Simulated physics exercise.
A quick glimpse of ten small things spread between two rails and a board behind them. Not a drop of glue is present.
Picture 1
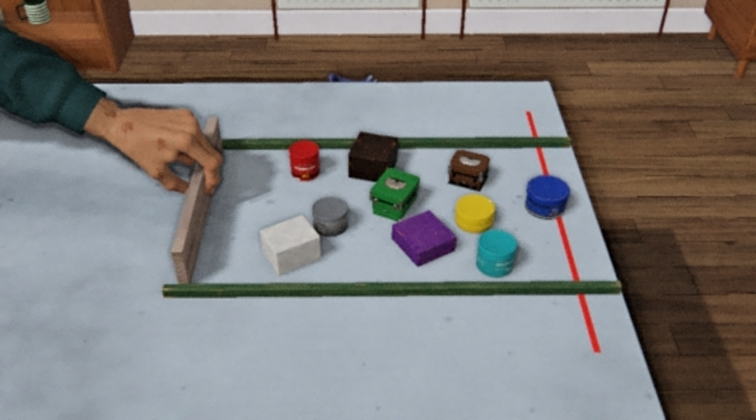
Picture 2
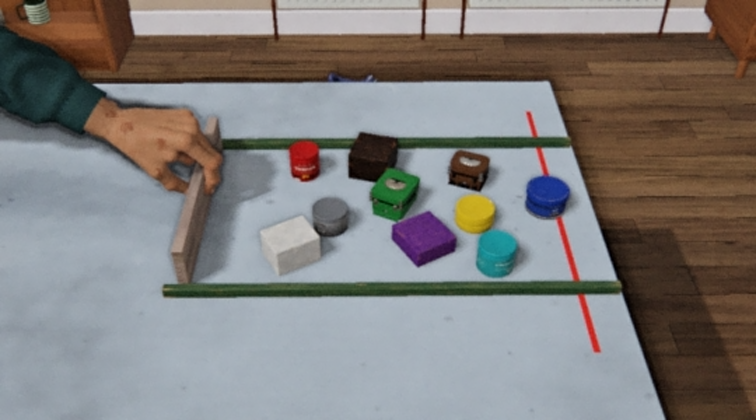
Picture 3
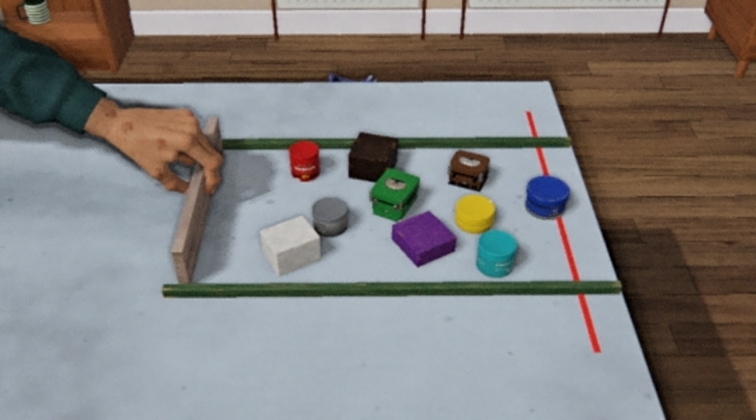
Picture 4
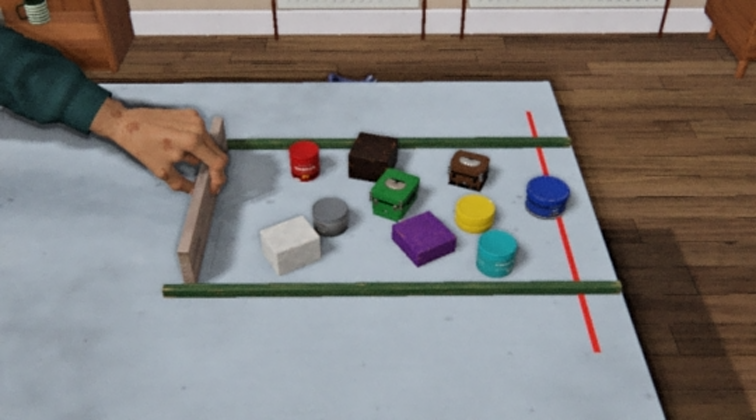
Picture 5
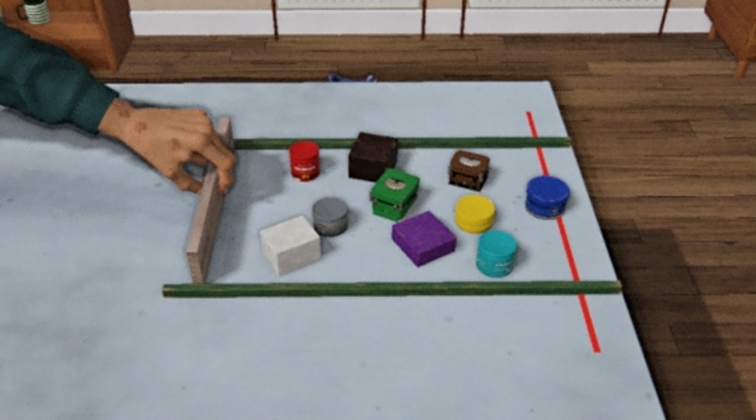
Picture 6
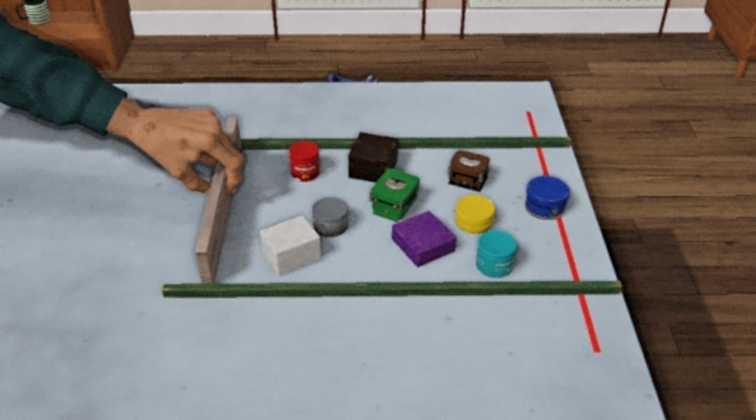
A wooden board, held upright by a hand in a dark green sleeve, stayed nearly still and then slid slightly right between two green rails, while the scattered colourful blocks and tubs stayed put.
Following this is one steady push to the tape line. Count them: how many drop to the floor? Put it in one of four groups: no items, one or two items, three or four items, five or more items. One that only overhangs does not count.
I reckon the number that spills over the end lands at five or more.
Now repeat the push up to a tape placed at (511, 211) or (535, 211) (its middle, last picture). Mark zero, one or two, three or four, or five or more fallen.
The first spot gives one or two and the second gives one to two.
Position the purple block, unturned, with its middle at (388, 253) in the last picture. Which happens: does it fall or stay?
From that start, the object then does not stay.
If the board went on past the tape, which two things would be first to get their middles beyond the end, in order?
The blue tin goes first, followed by the turquoise tub.
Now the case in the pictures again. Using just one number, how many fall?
Result - number fallen: 5.
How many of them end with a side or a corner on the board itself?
Count recorded: 5.
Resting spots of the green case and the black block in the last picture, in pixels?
In the last picture the green case sits at (574, 194) while the black block sits at (564, 149).
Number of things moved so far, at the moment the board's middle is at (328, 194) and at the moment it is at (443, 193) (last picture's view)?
First 4 and then 9.
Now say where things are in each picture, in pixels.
Blue tin (547, 197); turquoise tub (496, 254); brown case (469, 171); board (200, 195); tape (557, 211), in the first frame.
Turquoise tub (496, 254); yellow lid (475, 214), in the second frame.
Brown case (469, 171); purple block (424, 238), in the third frame.
Blue tin (547, 198); grey tub (330, 217), in the fourth frame.
Turquoise tub (496, 254); white block (291, 245), in the fifth frame.
Blue tin (547, 198); turquoise tub (496, 254); brown case (469, 171); board (221, 195); tape (557, 211), in the sixth frame.
Soon after, none off yet; blue tin at rest near (547, 198); turquoise tub at rest near (496, 254); brown case at rest near (469, 171).
In the end, the number that fall off is five or more; gone, purple block, yellow lid, brown case, turquoise tub and blue tin.
